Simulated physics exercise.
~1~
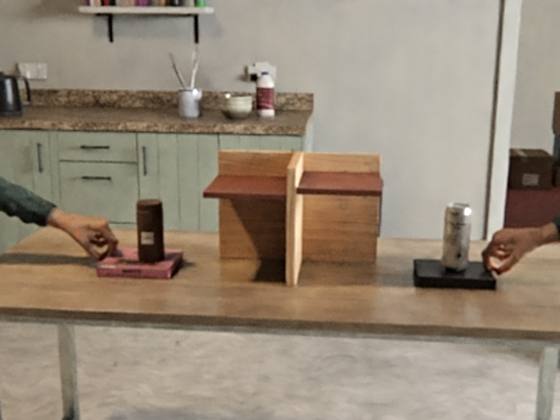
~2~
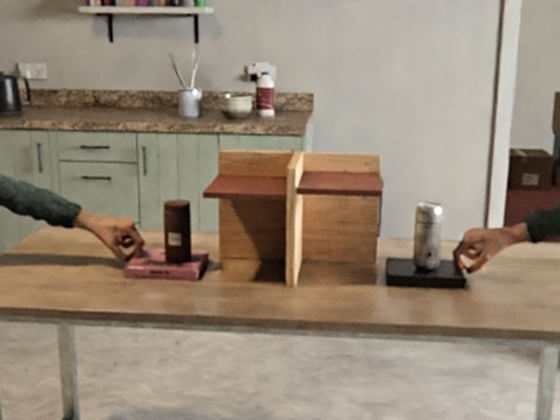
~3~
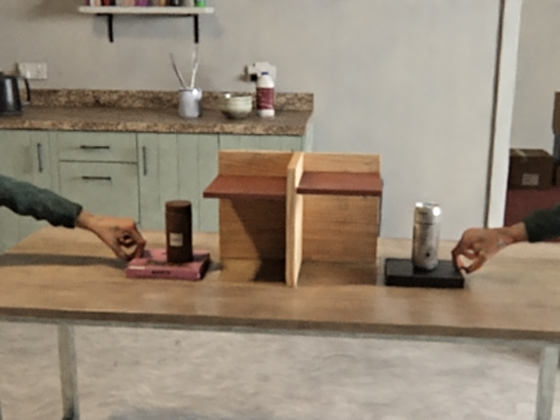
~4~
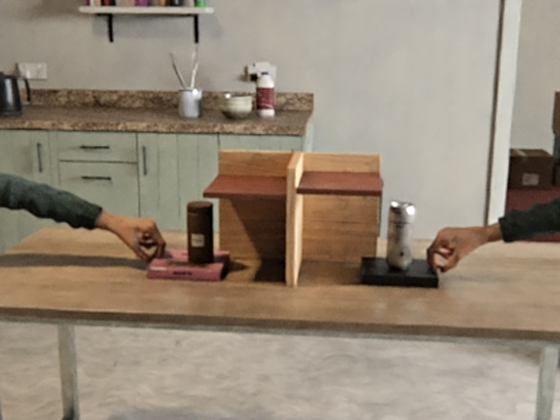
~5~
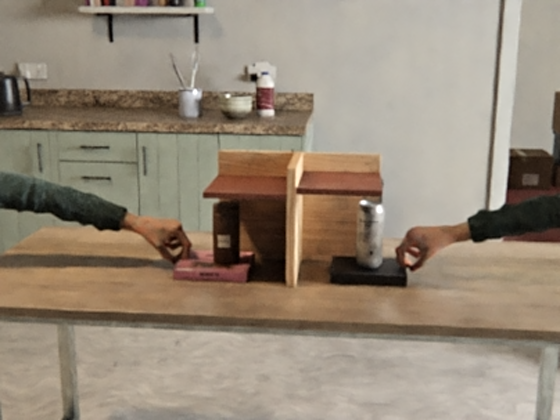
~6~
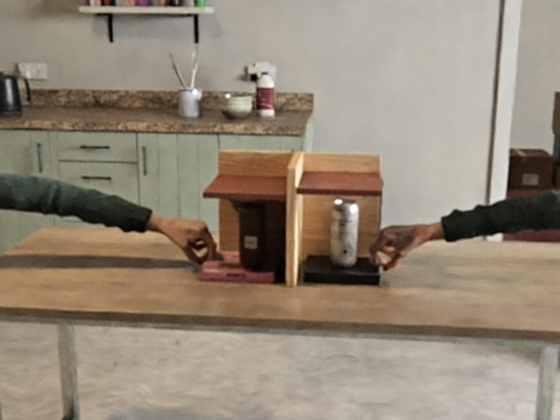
Two hands slide a brown jar and a white can on carriers beneath wooden shelves, both upright.
